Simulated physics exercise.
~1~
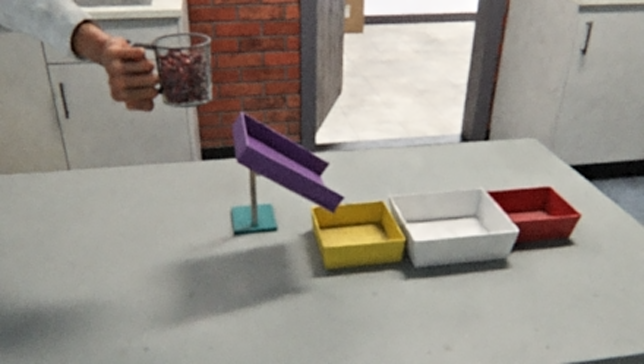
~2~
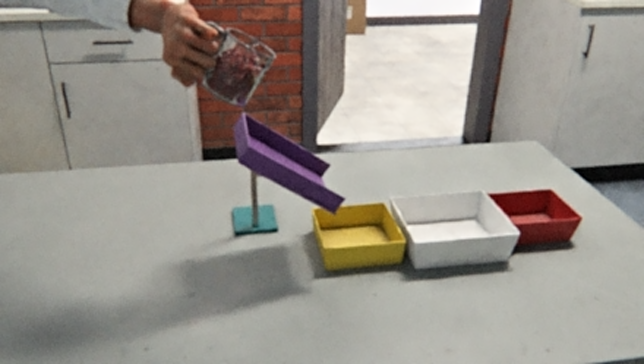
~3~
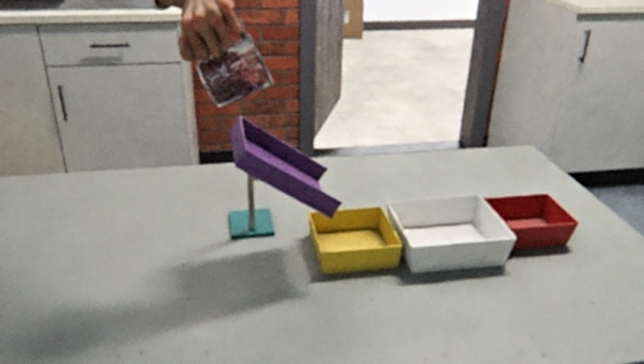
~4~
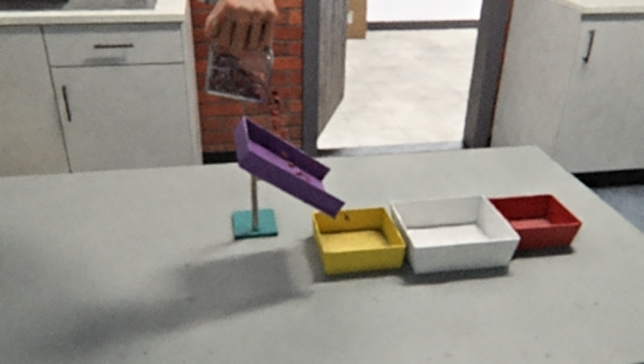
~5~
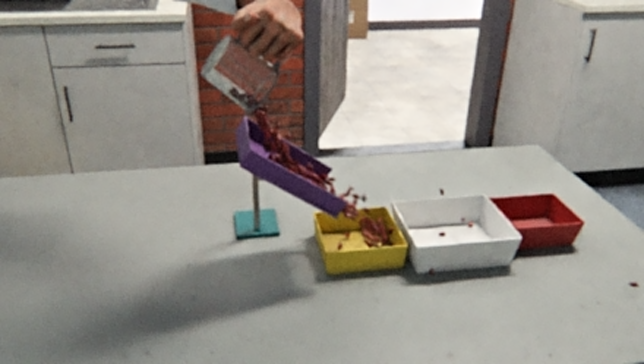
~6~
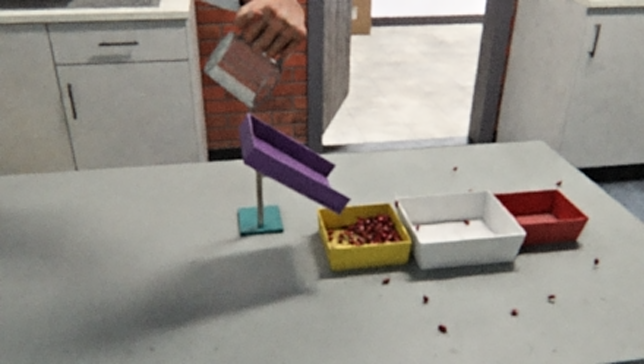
In a room with pale cabinets, a brick wall and an open doorway, a slightly swaying view looks down on a grey table. A purple chute on a thin post with a teal base slopes down to the right, towards a yellow tin, a white tin and a red tin in a row. A hand at upper left brings a clear cup of dark red beans over the chute and tips it. A few beans drop, then many rush down the chute into the yellow tin, some bouncing away. Finally the upturned cup is empty, most beans lie in the yellow tin, and a few are scattered across the table.
